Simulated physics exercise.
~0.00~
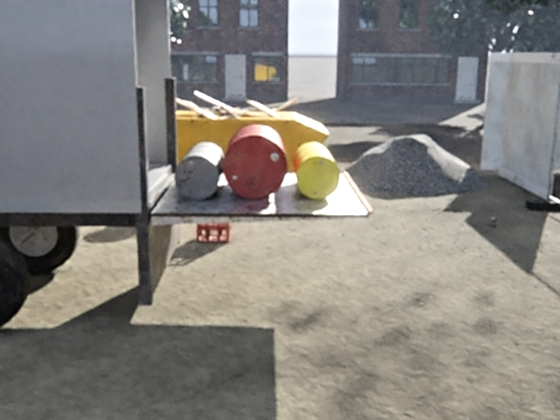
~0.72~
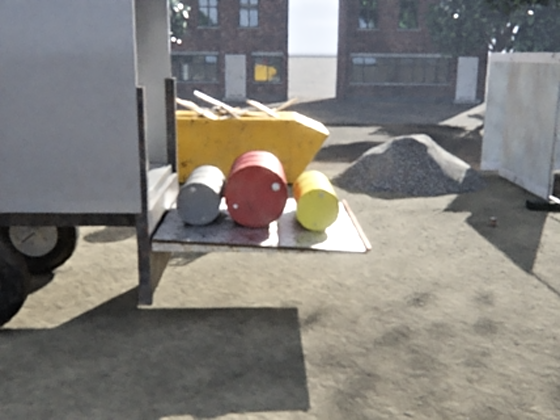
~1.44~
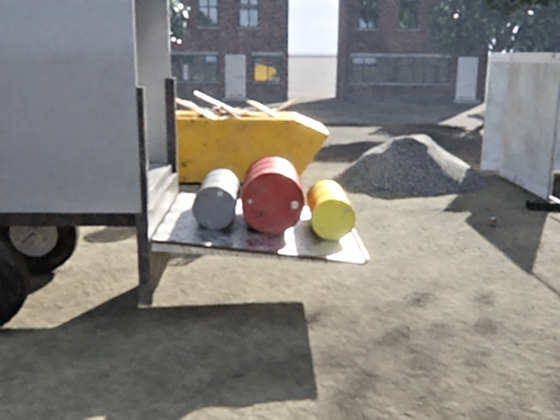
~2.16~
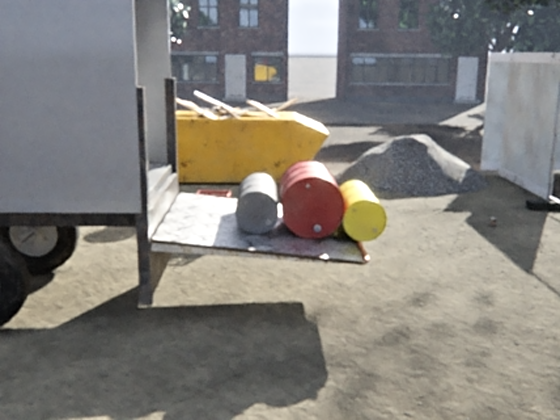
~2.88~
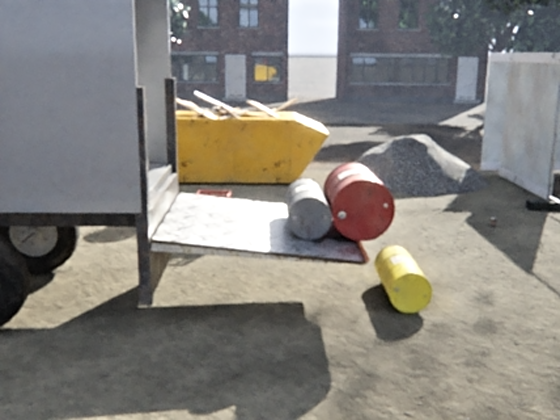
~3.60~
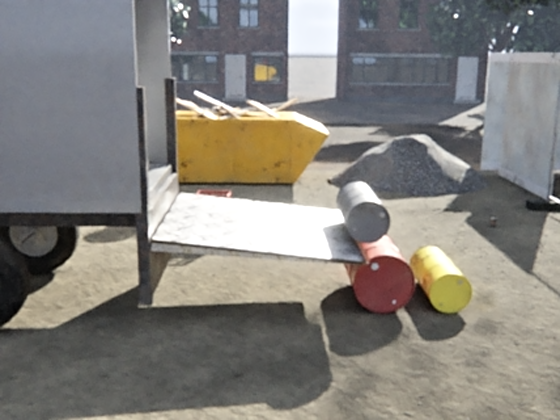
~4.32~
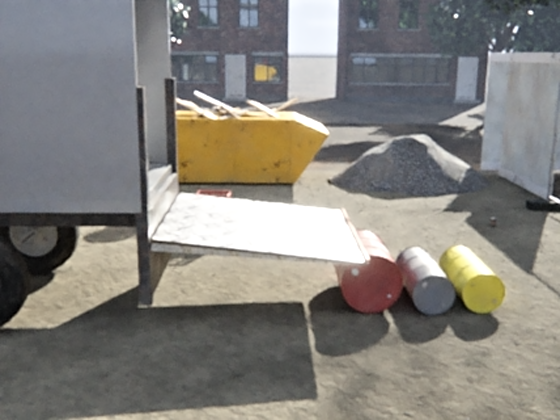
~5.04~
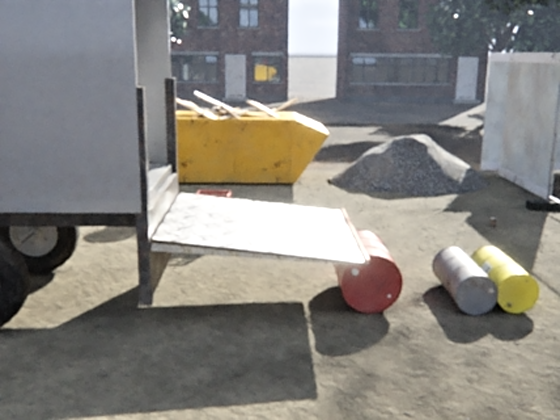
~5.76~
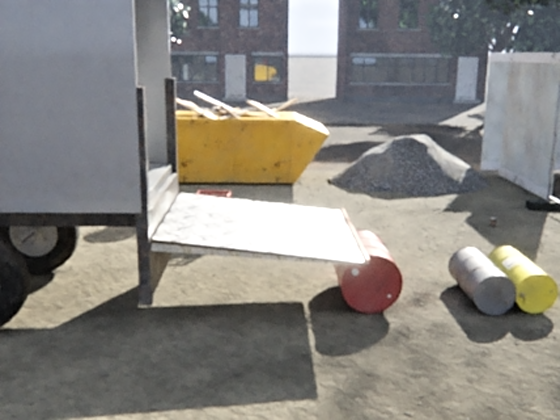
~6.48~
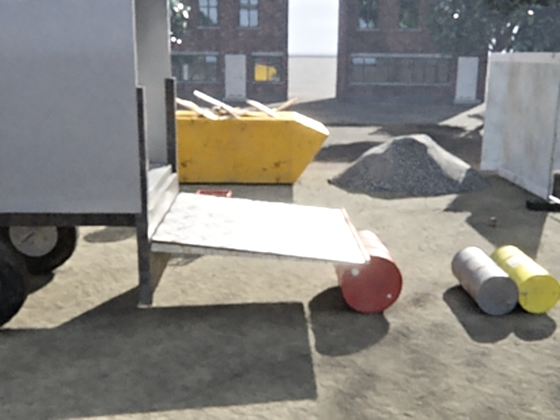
A truck's tail-lift dropping and tilting, three drums rolling right off its edge, yellow first, all ending on the ground.
